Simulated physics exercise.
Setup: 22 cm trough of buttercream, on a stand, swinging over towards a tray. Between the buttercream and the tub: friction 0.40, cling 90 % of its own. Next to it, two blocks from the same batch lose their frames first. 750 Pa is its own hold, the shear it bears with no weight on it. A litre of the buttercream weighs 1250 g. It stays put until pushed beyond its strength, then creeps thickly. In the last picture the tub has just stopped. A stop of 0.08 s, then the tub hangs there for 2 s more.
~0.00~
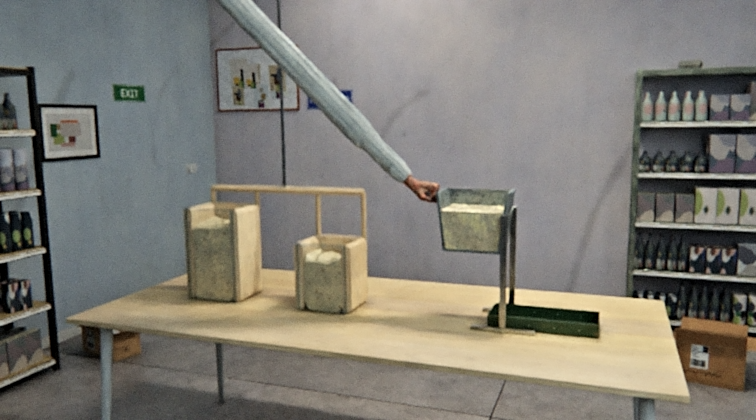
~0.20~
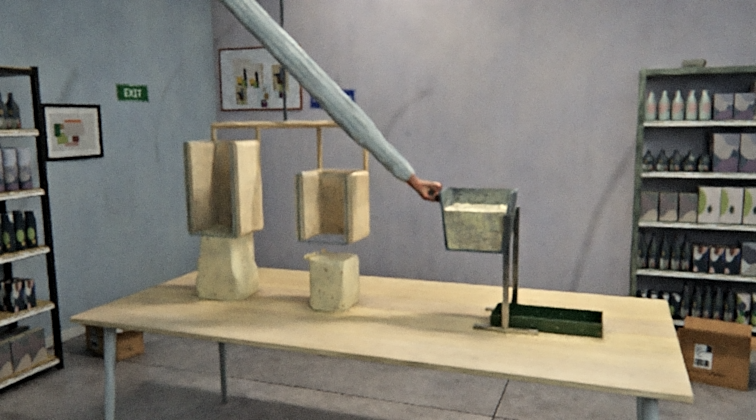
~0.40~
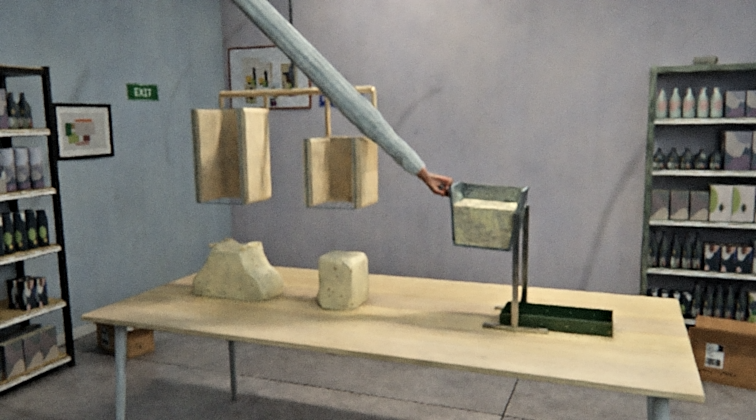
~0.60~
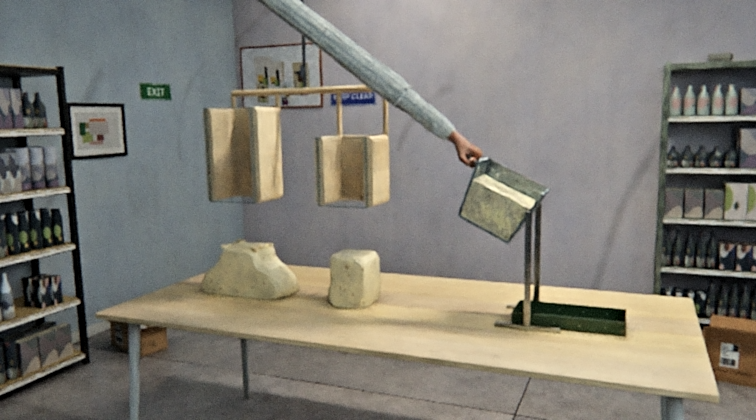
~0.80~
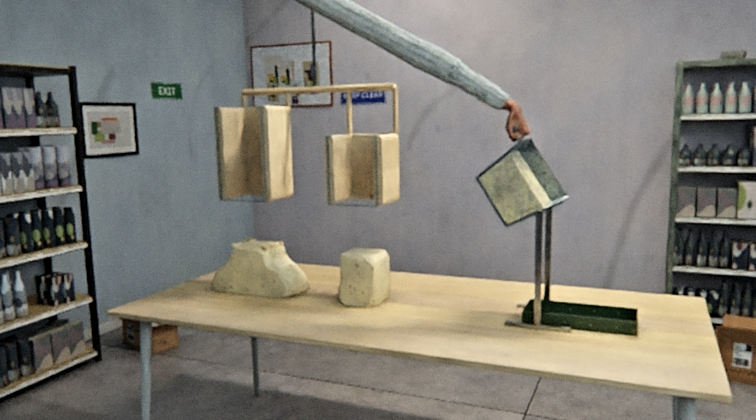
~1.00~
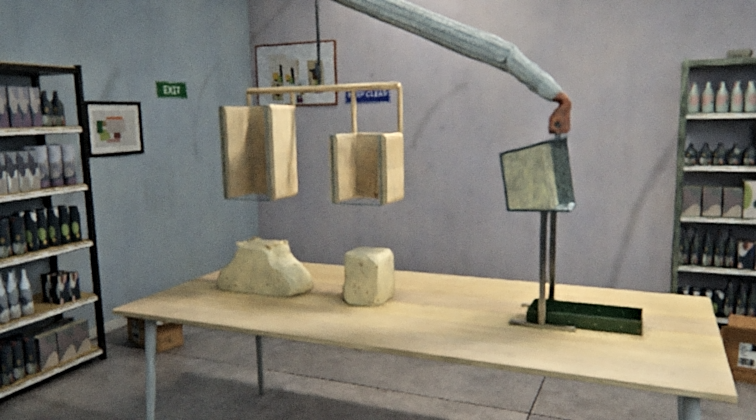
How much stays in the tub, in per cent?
Roughly 100 per cent stays in the tub.
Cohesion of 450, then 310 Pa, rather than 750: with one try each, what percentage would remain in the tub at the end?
Roughly 70 % followed by roughly 55 %.
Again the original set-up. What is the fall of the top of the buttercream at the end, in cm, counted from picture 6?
About 0 cm.
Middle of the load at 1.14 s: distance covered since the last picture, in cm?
About 0 cm.
After 1.14 s, the tub is at 82 degrees and holds 100 %.
After 1.31 s, the tub is at 82 degrees and holds 100 %.
After 1.48 s, the tub is at 82 degrees and holds 100 %.
After 1.65 s, the tub is at 82 degrees and holds 100 %.
After 3.00 s, the tub is at 82 degrees and holds 100 %.
